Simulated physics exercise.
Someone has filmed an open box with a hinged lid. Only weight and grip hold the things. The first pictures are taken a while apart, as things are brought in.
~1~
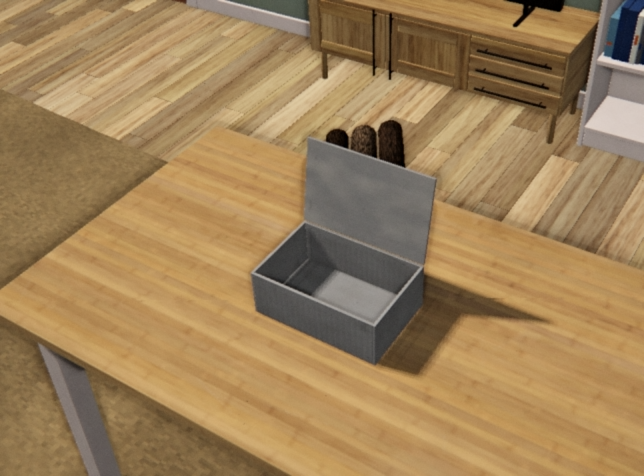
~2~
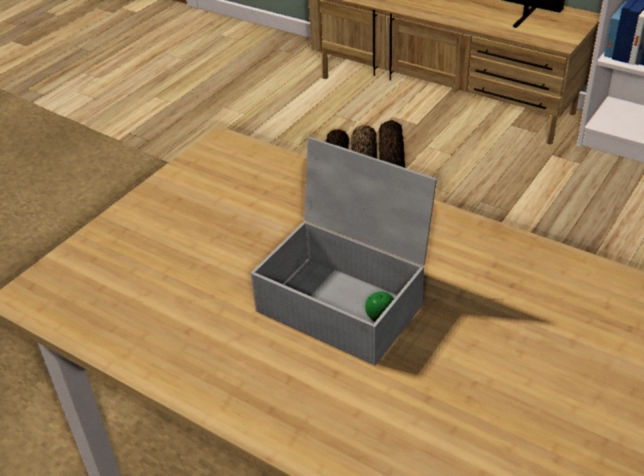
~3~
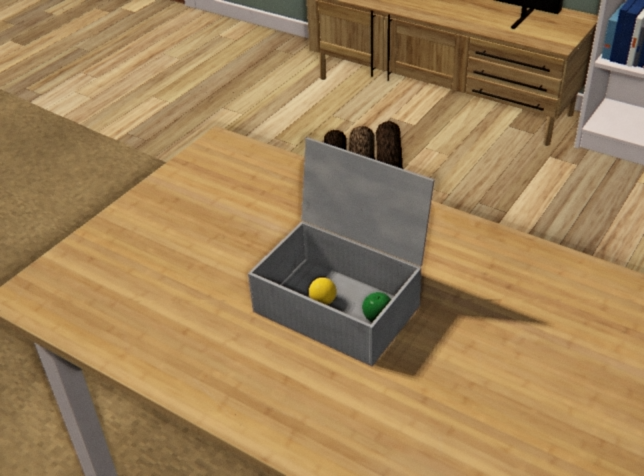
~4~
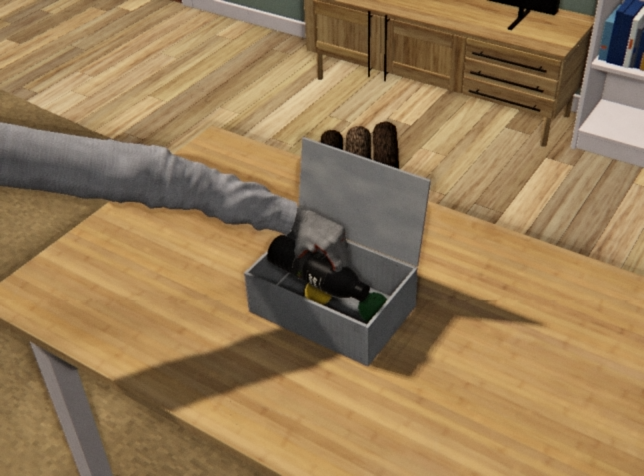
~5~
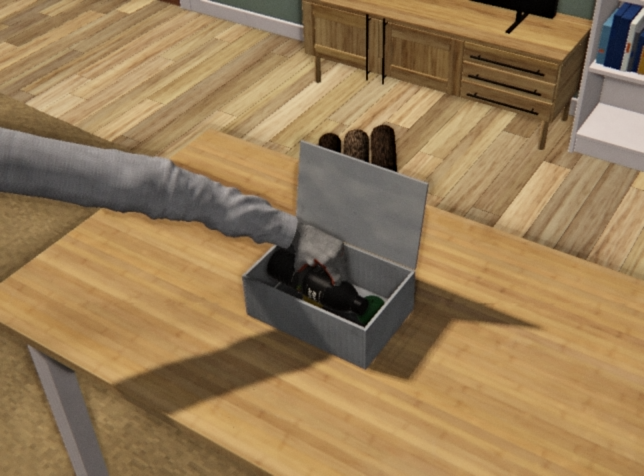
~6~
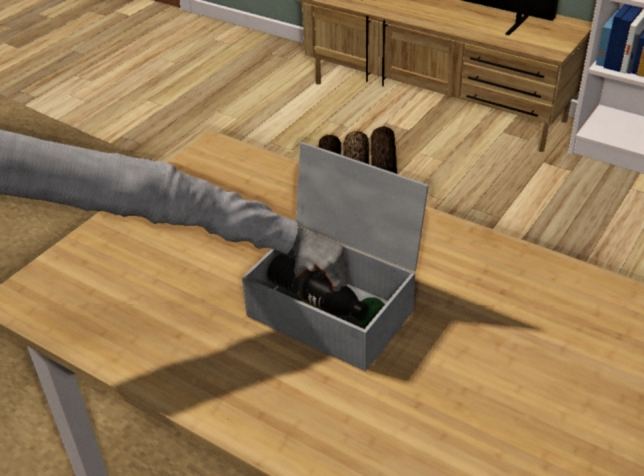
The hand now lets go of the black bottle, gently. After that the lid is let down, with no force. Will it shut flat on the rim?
It closes.
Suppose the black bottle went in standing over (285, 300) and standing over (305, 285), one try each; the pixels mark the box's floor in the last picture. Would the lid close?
In the first case it will not close; in the second case it stays ajar.
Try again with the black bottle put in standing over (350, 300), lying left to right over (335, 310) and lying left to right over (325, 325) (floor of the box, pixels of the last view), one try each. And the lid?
First, it will not close; second, it shuts flat; third, it closes.
Then, 1.10 s on from there, lid starting down; black bottle shifted about its own width near (312, 316); yellow lemon shifted about its own width.
Then, 1.80 s on from there, lid 38° above the rim; black bottle shifted about its own width near (312, 316); yellow lemon shifted about its own width.
In the end, lid shut; moved from the start, yellow lemon and black bottle; green apple unmoved. At the end, from the last picture's camera, black bottle near (312, 316).
